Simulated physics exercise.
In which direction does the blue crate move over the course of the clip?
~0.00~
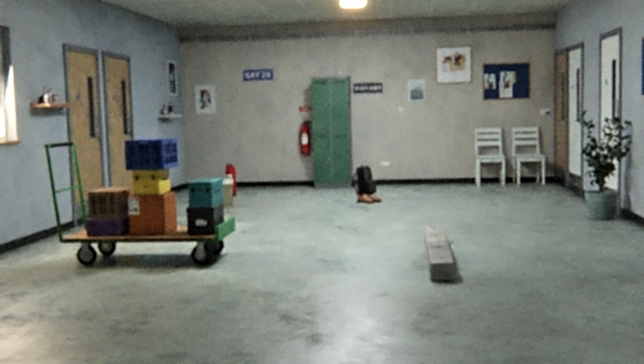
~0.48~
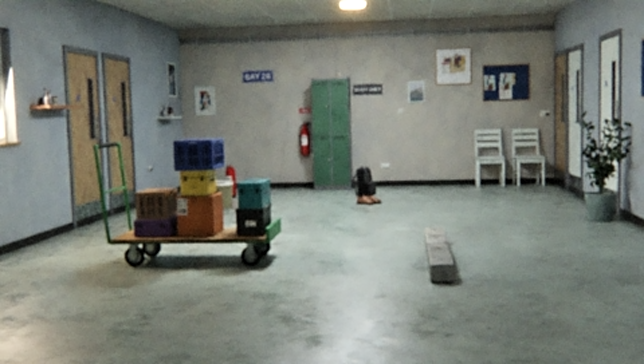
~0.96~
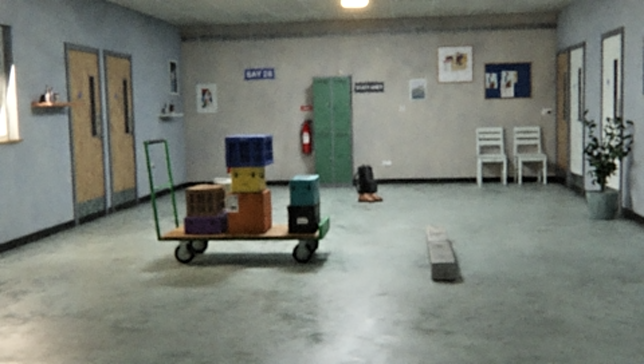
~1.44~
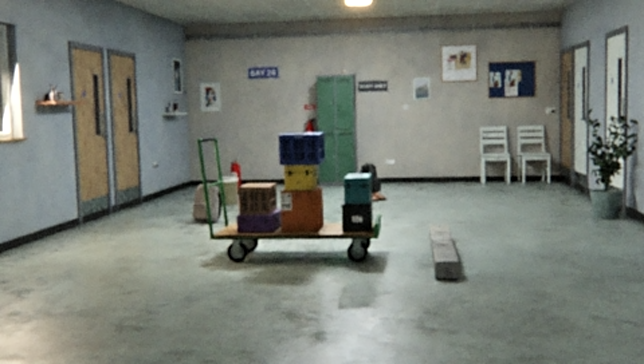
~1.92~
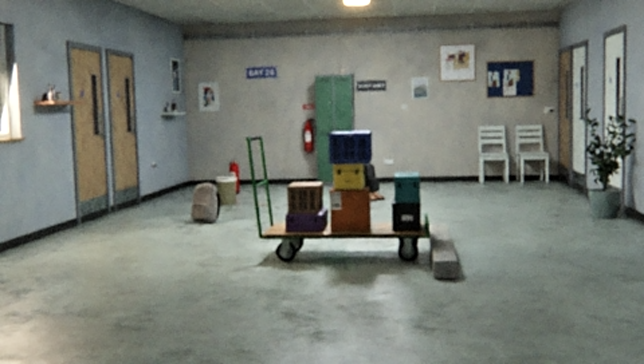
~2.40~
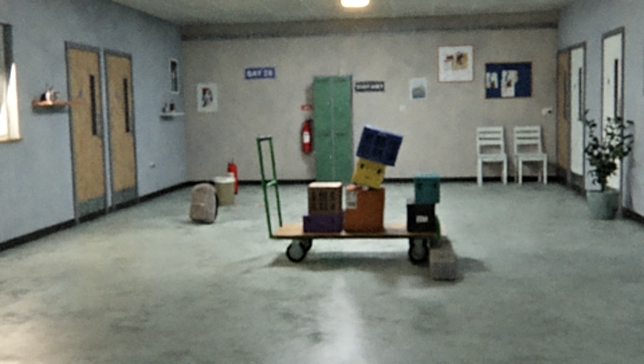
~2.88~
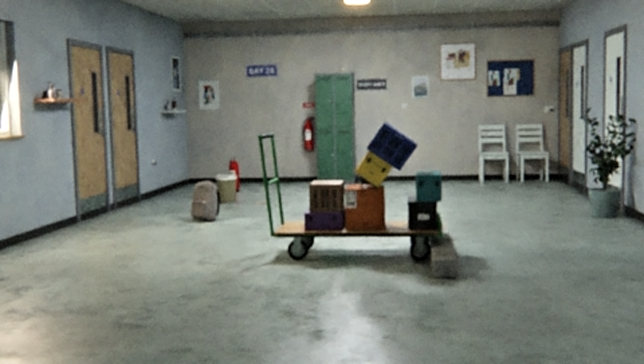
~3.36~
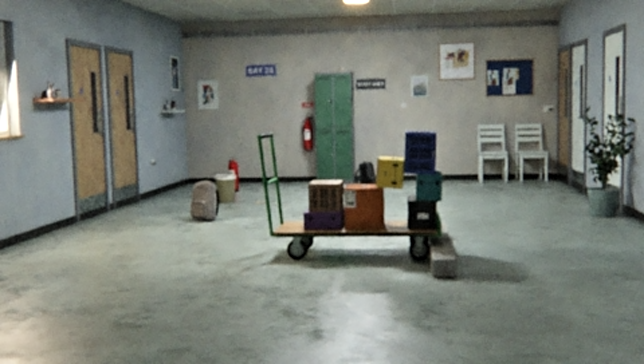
The blue crate moves to the right, first riding on the cart and then tipping further that way after the cart stops.
